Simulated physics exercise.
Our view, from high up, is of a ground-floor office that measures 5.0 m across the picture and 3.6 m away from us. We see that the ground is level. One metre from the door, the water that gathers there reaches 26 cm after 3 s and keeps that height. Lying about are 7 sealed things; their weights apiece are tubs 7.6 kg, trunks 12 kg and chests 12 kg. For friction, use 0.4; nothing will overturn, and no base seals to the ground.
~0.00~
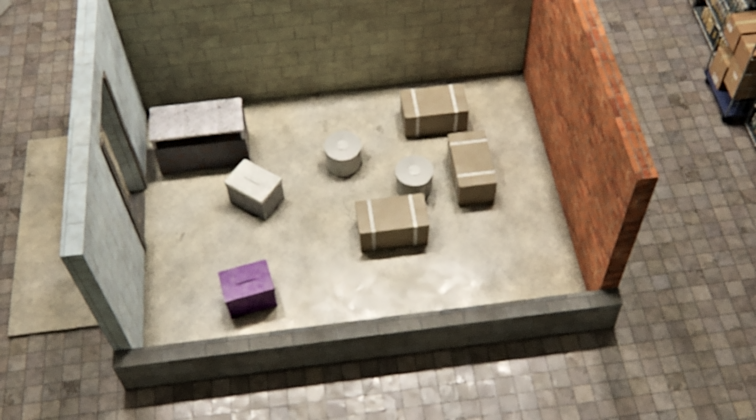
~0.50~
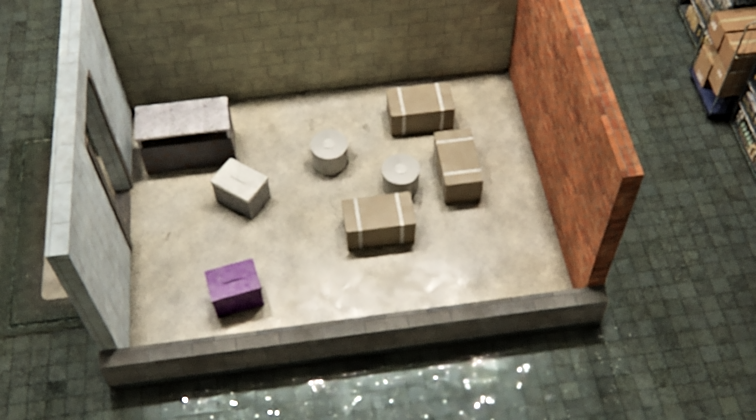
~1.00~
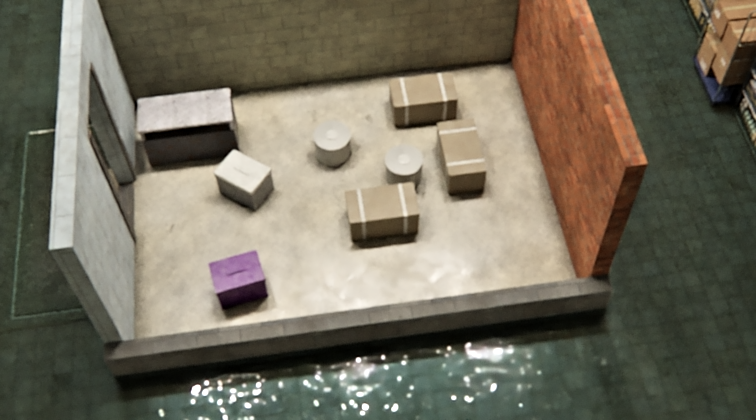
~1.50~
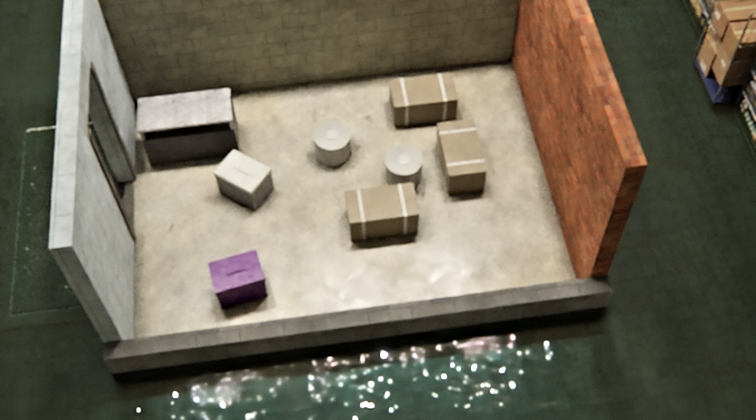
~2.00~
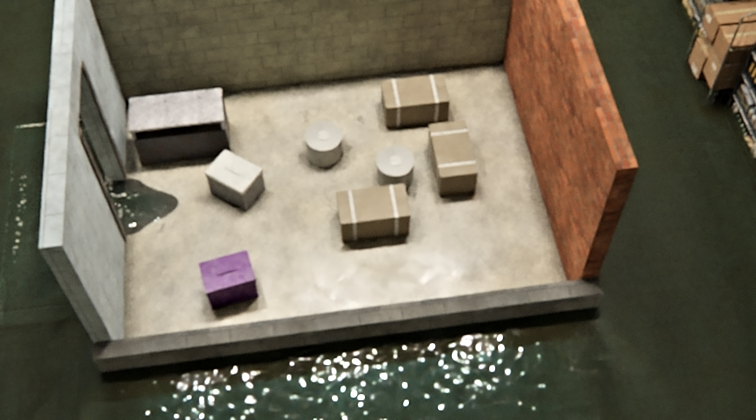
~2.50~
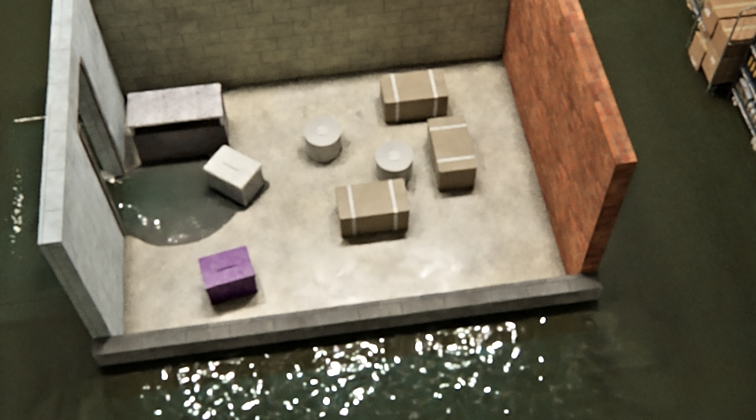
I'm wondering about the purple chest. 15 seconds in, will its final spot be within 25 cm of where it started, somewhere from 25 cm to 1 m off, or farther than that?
I'd say it gets moved somewhat.
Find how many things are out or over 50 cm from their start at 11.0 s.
My count gives 5.
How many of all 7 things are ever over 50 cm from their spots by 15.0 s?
I make that 7.
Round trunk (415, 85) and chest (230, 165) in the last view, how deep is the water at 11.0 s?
Depth approx. 7 cm / 12 cm.
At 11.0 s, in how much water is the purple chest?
6 cm or so.
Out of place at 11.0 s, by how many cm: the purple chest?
It has shifted about 20 cm.
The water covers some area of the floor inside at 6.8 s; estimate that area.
Wet: Near 17 m2.
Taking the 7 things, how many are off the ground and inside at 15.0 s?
Count: 7.
After 3.5 s the purple chest is near (226, 267), 0.0 m from its start, aground; 0 afloat.
After 6.8 s the purple chest is near (228, 272), 0.1 m from its start, aground; 6 afloat.
After 11.0 s the purple chest is near (214, 284), 0.2 m from its start, afloat; 7 afloat.
After 15.0 s the purple chest is near (221, 224), 0.5 m from its start, afloat; 7 afloat.
